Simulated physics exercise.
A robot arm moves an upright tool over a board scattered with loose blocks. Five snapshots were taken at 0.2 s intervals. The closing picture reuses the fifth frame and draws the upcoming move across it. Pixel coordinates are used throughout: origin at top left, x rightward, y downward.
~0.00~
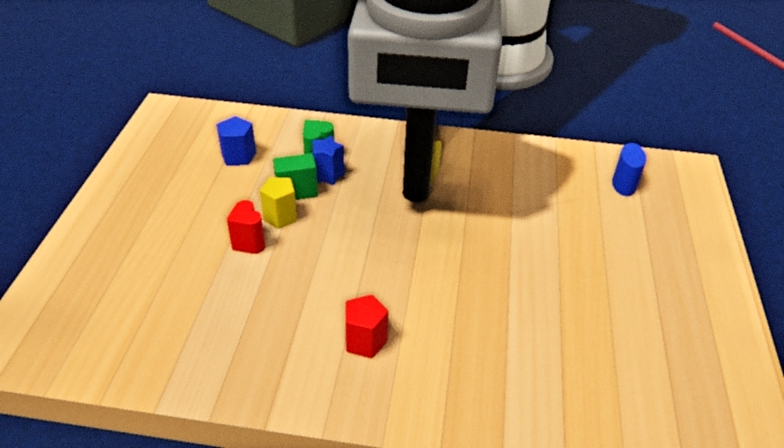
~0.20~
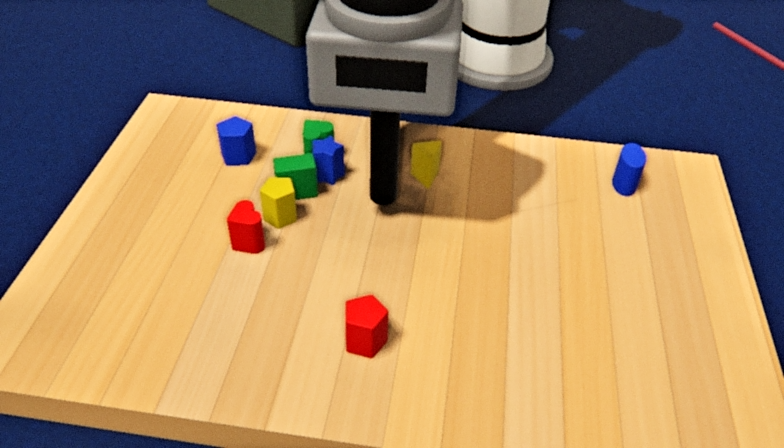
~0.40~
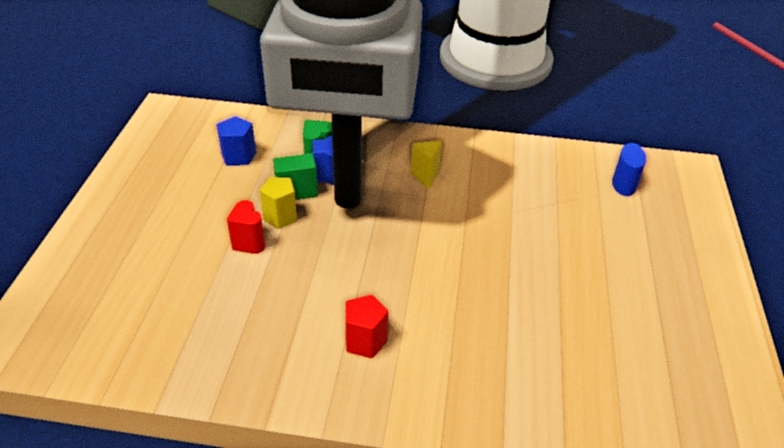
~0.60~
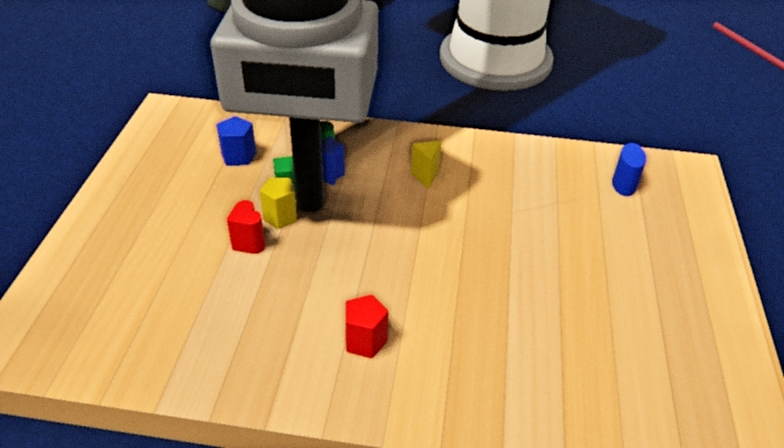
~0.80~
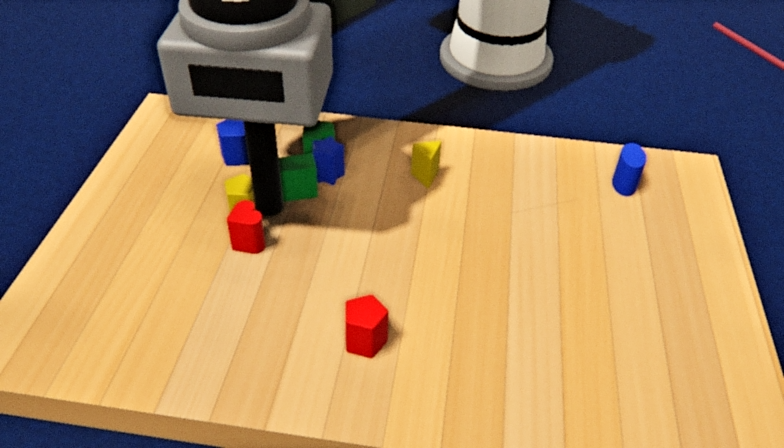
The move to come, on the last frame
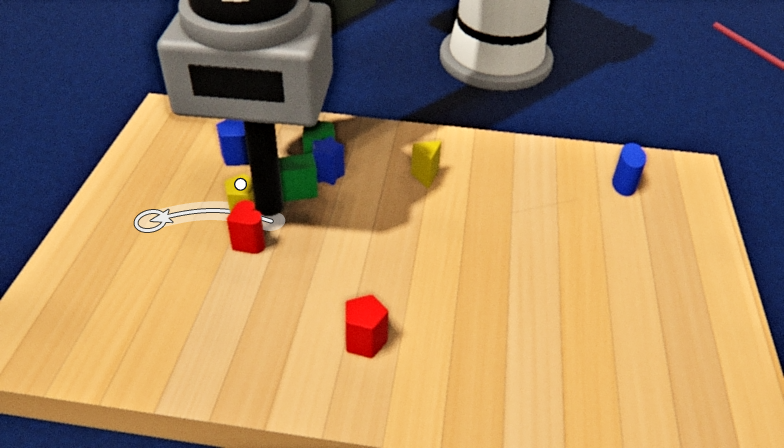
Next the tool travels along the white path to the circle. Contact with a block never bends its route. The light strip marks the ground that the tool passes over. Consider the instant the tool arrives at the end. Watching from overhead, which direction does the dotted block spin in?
It twists with the clock when seen from above.
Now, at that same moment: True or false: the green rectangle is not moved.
It is true.
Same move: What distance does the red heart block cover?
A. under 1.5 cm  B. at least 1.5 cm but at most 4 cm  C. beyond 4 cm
The one that fits is A, under 1.5 cm.
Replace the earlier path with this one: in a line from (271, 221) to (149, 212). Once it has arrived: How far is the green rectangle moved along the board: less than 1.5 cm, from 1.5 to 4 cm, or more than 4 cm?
It goes hardly anywhere, under 1.5 cm.
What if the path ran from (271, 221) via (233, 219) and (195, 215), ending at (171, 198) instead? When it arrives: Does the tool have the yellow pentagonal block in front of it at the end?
In short: Yes.
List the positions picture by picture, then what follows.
The first picture shows lower end of the tool at (416, 194), tops of blocks, yellow pentagonal block at (278, 186), red heart block at (244, 213), green rectangle at (294, 162).
The second picture shows tool at (383, 197), blocks as before.
The third picture shows tool at (348, 200), blocks as before.
The fourth picture shows tool at (310, 204), blocks as before.
The fifth picture shows tool at (270, 207), yellow pentagonal block at (241, 184), red heart block at (244, 213), green rectangle at (294, 162).
The drawn path runs from (271, 221) over (234, 212) and (193, 212) to (150, 221); the dot is on the yellow pentagonal block.
The first path, step by step. One third of the way, tool at (231, 198); yellow pentagonal block at (201, 176).
Two thirds of the way, tool at (189, 198); yellow pentagonal block at (162, 172), turned 20° clockwise.
At the end, tool at (146, 207); yellow pentagonal block at (135, 171), turned 80° clockwise; red heart block not moved; green rectangle not moved.
